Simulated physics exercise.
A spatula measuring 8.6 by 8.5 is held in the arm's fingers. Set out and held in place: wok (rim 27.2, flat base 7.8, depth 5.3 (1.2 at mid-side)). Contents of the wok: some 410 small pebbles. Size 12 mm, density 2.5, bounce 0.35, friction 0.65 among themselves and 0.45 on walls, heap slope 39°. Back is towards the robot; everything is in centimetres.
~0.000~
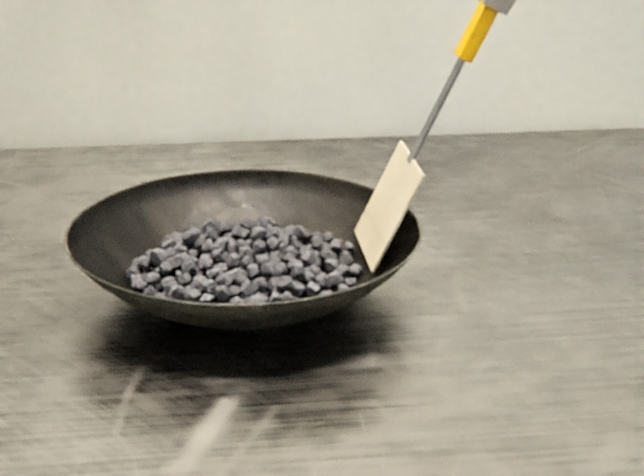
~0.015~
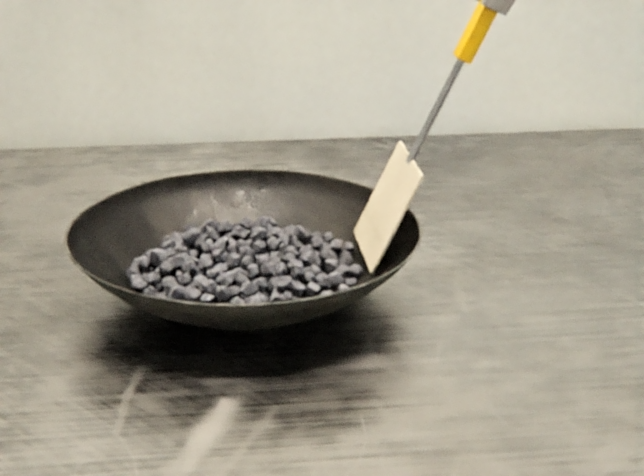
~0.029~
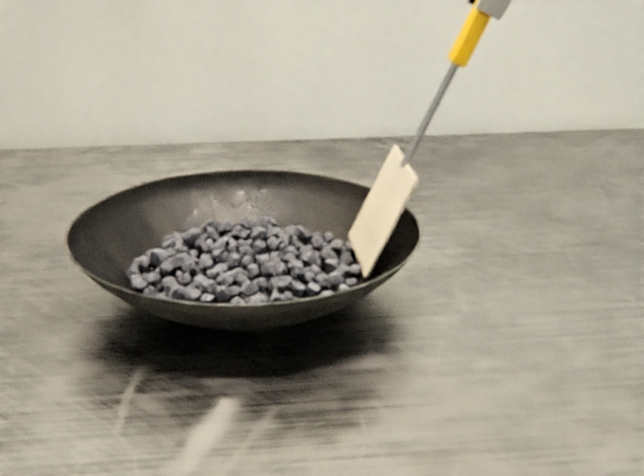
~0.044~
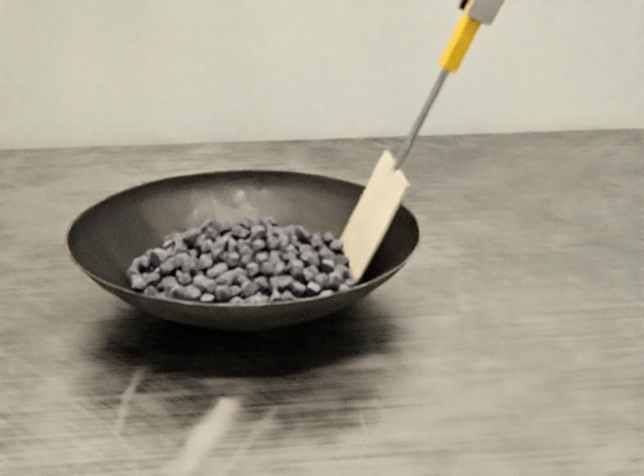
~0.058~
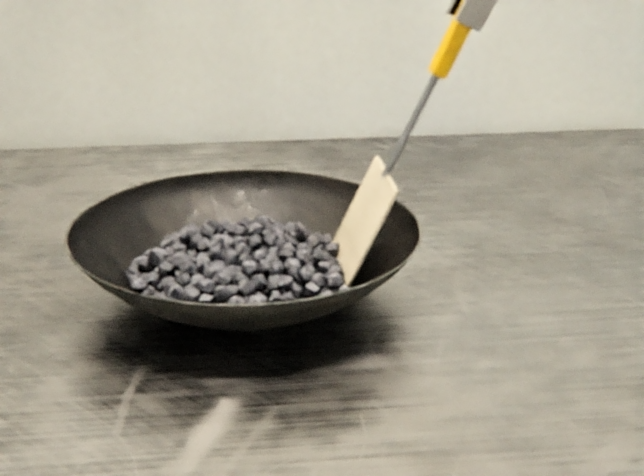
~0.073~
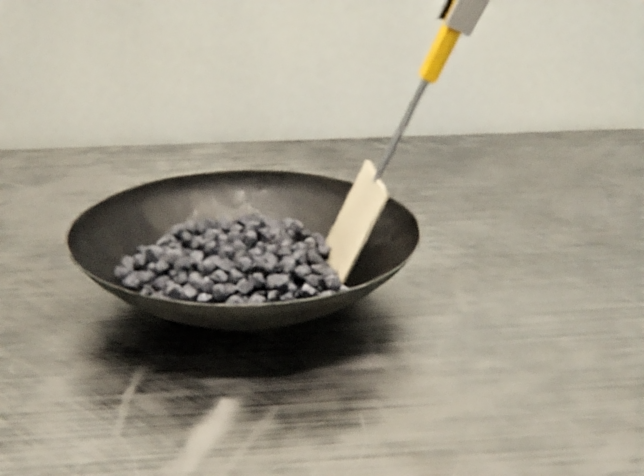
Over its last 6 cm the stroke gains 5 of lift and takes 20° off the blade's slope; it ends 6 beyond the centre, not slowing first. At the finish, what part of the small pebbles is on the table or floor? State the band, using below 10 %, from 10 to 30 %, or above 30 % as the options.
It falls below 10 %.
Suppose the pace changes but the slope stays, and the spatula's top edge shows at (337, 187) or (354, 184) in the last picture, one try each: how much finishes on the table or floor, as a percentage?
Estimates: About 25 %, about 15 %.
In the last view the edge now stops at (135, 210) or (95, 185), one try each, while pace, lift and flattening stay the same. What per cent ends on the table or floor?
Estimates, in order: 20 % and 45 %.
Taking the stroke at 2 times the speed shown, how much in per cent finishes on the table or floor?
Roughly 20 per cent.
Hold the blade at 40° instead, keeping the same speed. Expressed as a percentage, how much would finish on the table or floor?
In that case around 0 per cent.
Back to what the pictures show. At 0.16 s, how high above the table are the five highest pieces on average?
Roughly 7 cm above the table.
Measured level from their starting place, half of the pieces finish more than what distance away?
It comes to some 6 cm.
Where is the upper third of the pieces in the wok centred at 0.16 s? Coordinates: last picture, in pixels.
Roughly at (184, 253).
After 0.16 s, sloping 65°, highest piece 12 above the table; 413 in the wok, 1 on the blade or in flight.
After 0.25 s, sloping 56°, highest piece 18 above the table; 410 in the wok, 4 on the blade or in flight.
After 0.50 s, sloping 45°, highest piece 7 above the table; 400 in the wok, 12 on the table or floor, 2 on the blade or in flight.
After 1.55 s, sloping 45°, highest piece 7 above the table; 399 in the wok, 15 on the table or floor.
At rest, 399 in the wok, 15 on the table or floor. That is 4 % on the table or floor.
